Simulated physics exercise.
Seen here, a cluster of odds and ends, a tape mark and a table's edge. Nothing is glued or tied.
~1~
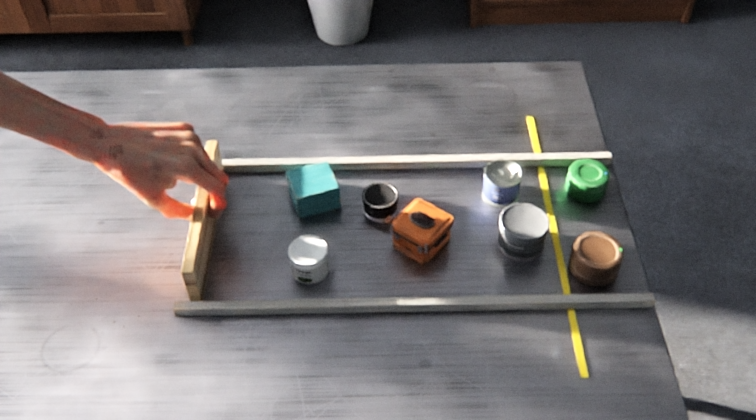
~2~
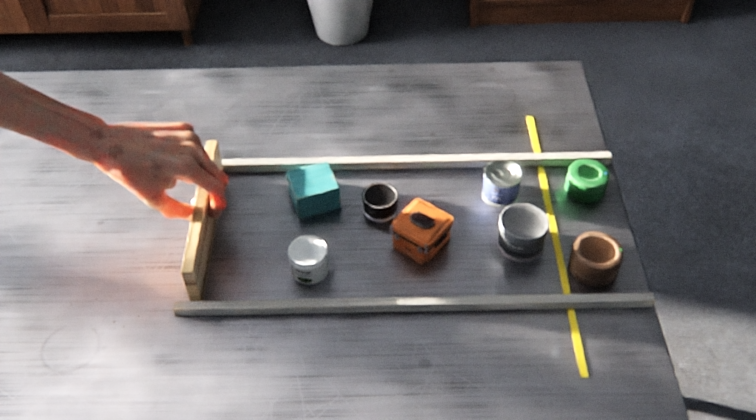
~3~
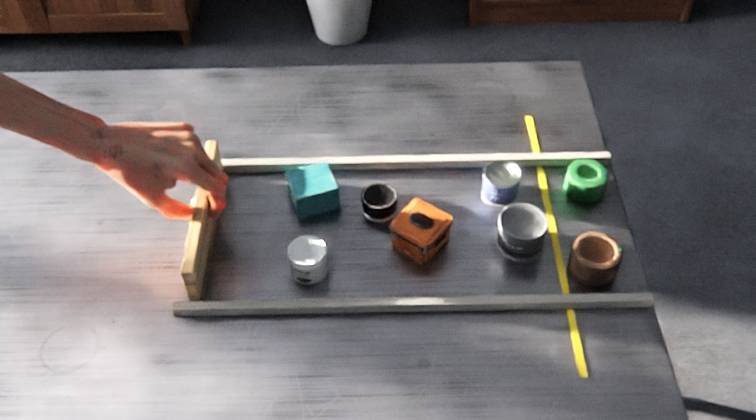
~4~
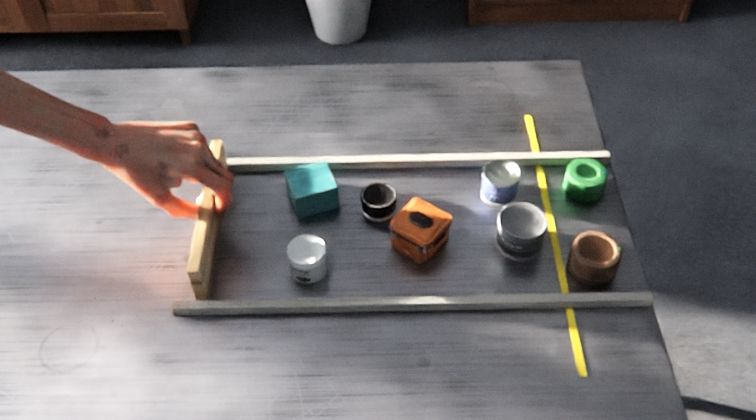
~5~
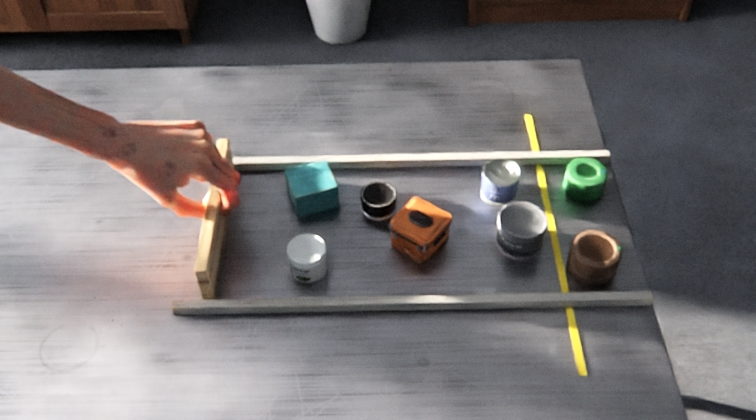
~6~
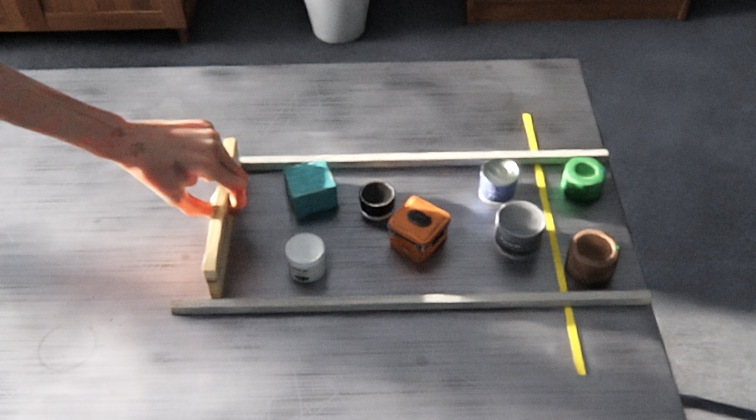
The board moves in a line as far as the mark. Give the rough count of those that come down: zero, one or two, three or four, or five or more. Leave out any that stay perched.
As it turns out, the number that fall off is one or two.
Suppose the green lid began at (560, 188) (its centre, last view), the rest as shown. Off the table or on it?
It comes down.
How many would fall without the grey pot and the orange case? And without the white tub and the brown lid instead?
The counts: 1 and 1.
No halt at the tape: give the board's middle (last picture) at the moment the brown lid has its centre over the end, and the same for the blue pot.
Near (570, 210) and (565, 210).
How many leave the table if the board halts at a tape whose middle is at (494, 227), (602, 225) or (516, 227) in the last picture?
Try by try, 0, 5 and 0.
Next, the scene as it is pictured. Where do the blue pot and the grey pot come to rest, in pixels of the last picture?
About (601, 165), and the other about (624, 223).
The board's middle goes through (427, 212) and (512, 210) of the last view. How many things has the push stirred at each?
First 5, then 8.
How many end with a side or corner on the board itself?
In contact: 3.
Early on, none off yet; green lid at rest near (584, 179); brown lid at rest near (592, 257); grey pot at rest near (519, 230).
A while later, none off yet; green lid at rest near (594, 177); brown lid moving near (598, 259); grey pot travelled about its own width near (566, 225).
Finally, the number that fall off is one or two; lost, green lid.
